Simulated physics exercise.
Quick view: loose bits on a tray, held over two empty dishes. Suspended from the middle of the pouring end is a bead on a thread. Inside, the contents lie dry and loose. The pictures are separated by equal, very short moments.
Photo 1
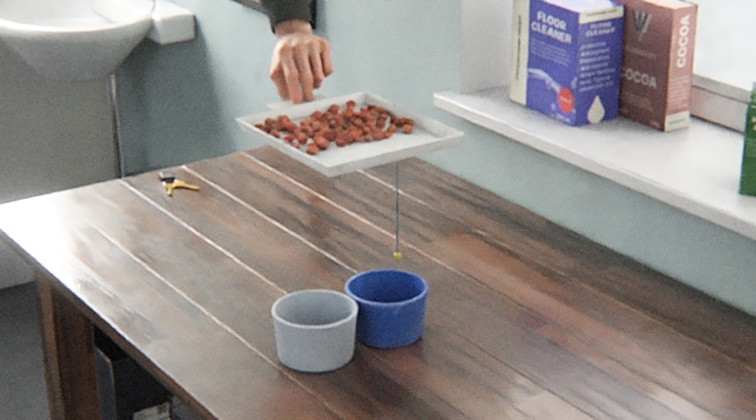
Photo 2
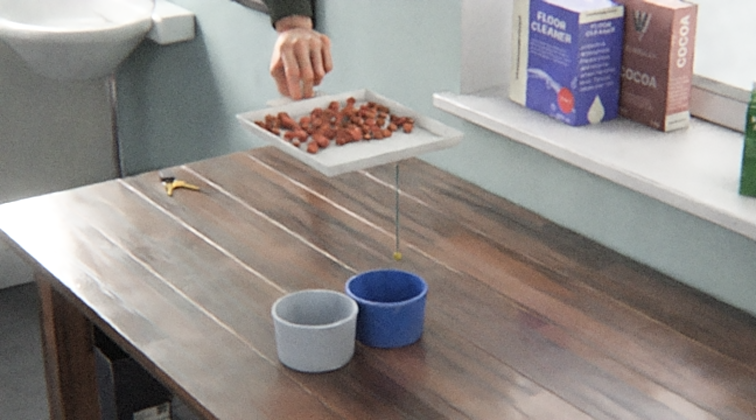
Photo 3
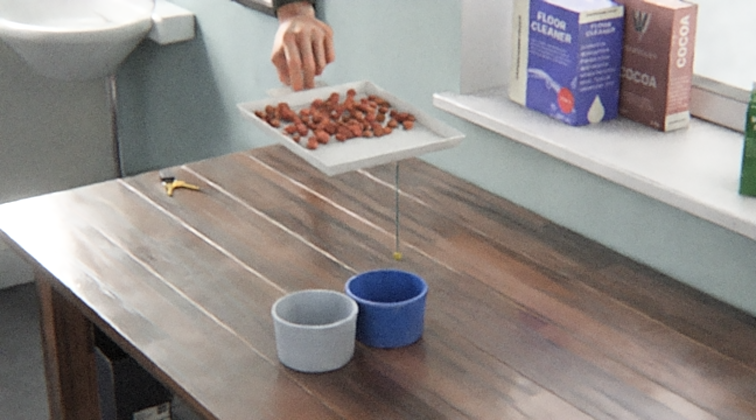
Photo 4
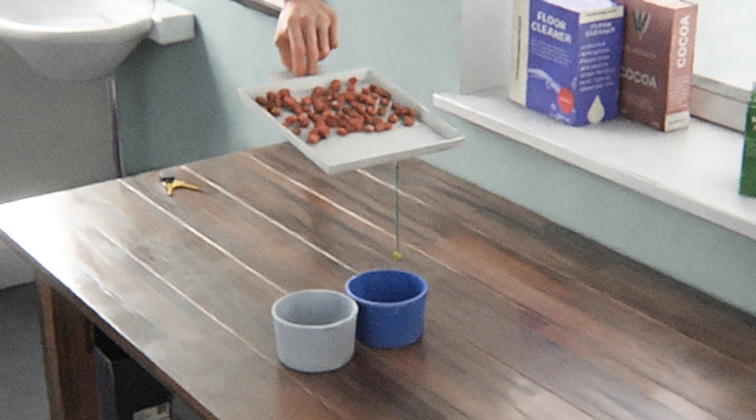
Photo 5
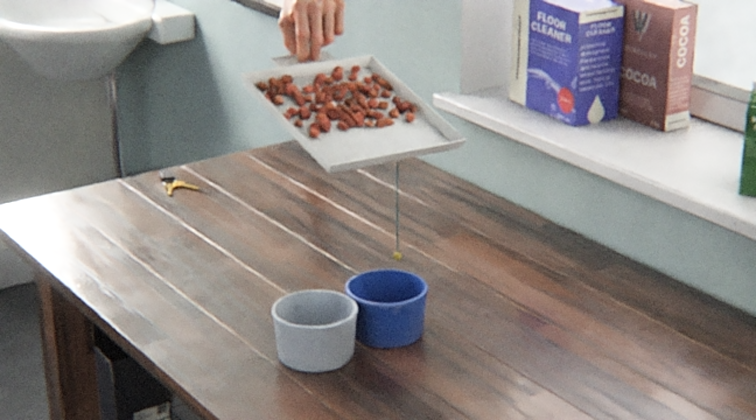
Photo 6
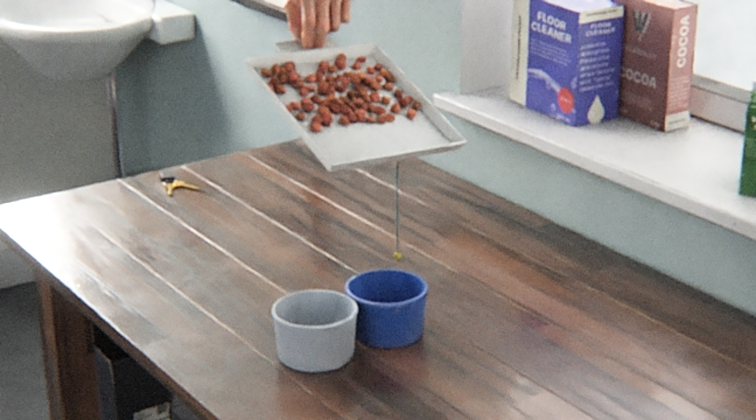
A hand gradually raises the back of a white tray holding loose reddish-brown bits above two bowls.
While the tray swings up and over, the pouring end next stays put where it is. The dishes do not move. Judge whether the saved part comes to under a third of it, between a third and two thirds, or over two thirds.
Expect the dishes to keep a minority of the load, below a third.
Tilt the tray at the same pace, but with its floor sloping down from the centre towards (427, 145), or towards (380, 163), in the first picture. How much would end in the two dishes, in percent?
0 % then 60 %, roughly.
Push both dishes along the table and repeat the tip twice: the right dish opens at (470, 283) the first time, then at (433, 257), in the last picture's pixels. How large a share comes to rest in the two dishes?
First some 40, then 30 per cent.
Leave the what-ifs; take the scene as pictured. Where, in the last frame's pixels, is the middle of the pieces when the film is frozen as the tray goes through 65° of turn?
Close to (416, 145).
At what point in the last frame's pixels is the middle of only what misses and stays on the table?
Close to (481, 321).
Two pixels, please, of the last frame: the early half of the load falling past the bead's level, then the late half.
First part (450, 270), rest (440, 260).
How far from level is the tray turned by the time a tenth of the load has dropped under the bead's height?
Roughly 80 degrees at that moment.
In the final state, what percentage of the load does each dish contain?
0 % left, 20 % right.
Shortly afterwards, tray tipped steeply; the bulk on the tray; a little in the air.
Next, tray tipped past a quarter turn; a little on the tray; a little in the right dish; near two thirds outside both; a little in the air.
Some moments later, tray tipped past a quarter turn; near a quarter in the right dish; the bulk outside both.
In the end, tray tipped past a quarter turn; none at all in the left dish; near a quarter in the right dish; the bulk outside both.
